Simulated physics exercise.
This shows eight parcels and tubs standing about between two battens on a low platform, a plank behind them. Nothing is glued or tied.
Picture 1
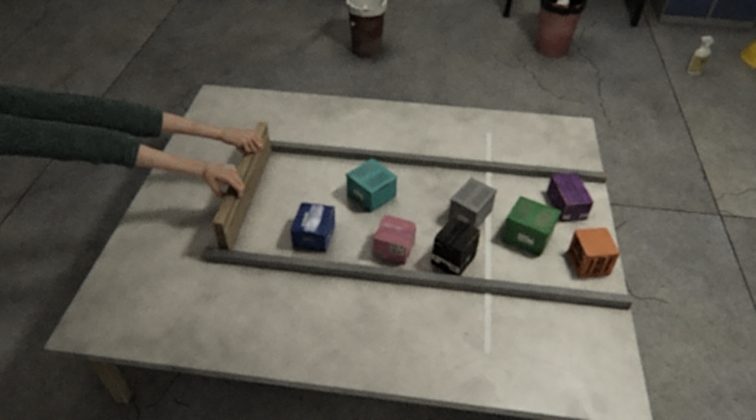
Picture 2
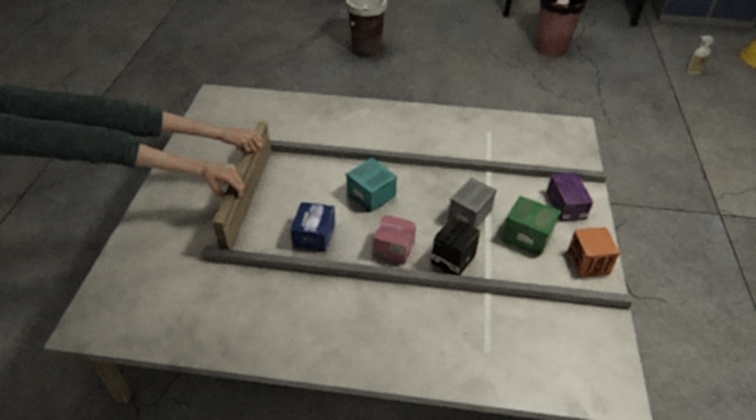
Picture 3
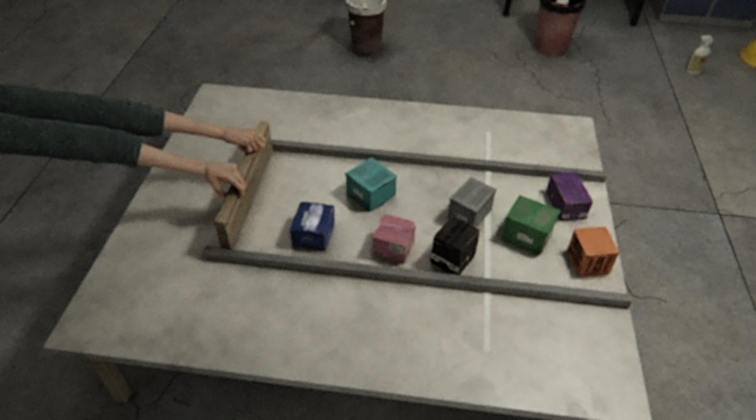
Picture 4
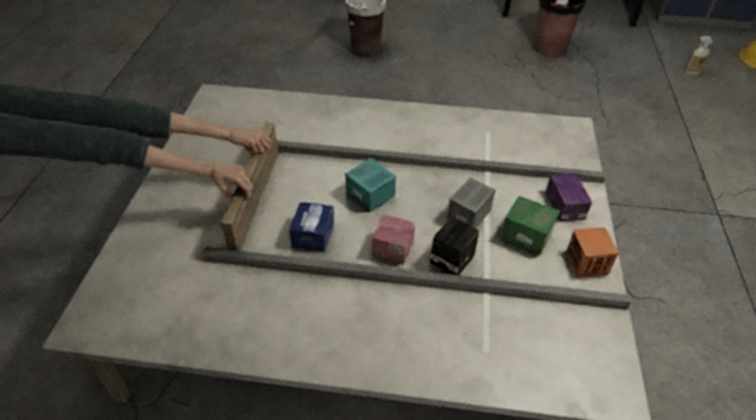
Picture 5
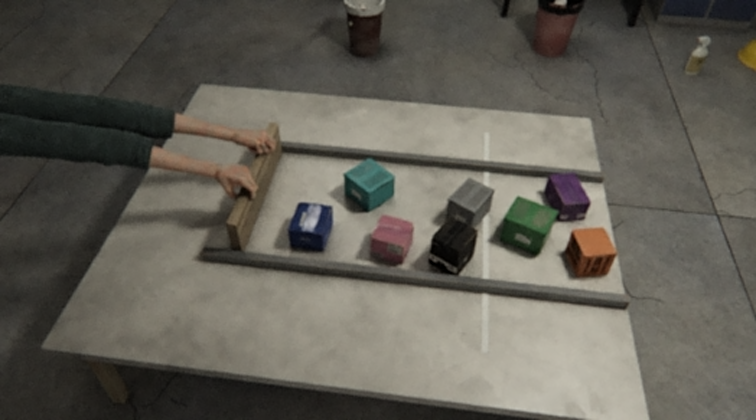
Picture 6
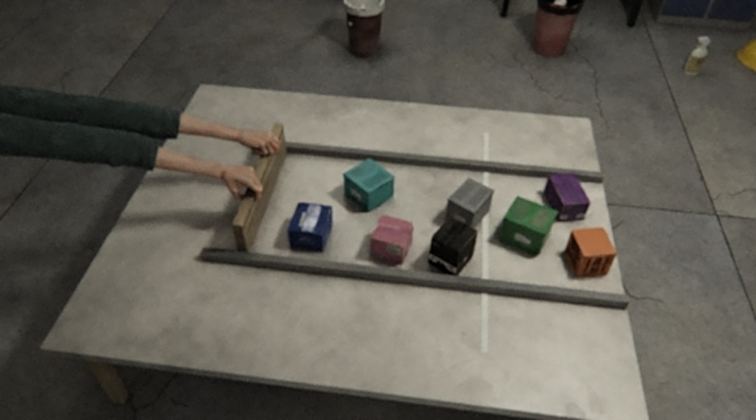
Two hands slid a wooden plank slightly to the right between two strips on a pale table, while the eight colored boxes in front of it stayed practically still, with the blue one nearest.
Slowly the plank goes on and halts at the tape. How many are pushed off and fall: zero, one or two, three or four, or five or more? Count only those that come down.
The number that fall off is zero.
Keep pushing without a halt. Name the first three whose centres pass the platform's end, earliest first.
Earliest first: The orange crate, the black box, the green tote.
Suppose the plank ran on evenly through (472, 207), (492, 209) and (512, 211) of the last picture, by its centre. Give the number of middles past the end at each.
Past the end: 0, 0 and 1.
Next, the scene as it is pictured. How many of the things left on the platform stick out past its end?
That would be 1.
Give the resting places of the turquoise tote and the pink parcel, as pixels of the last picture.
About (506, 187), and the other about (542, 261).
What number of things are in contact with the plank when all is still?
That makes 2.
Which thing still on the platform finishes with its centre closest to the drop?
Foremost is the orange crate.
Soon after, none off yet; orange crate at rest near (590, 252); purple box at rest near (566, 197); green tote at rest near (528, 226).
Then, none off yet; orange crate at rest near (590, 252); purple box at rest near (566, 197); green tote moving near (530, 226).
At rest, the number that fall off is zero.
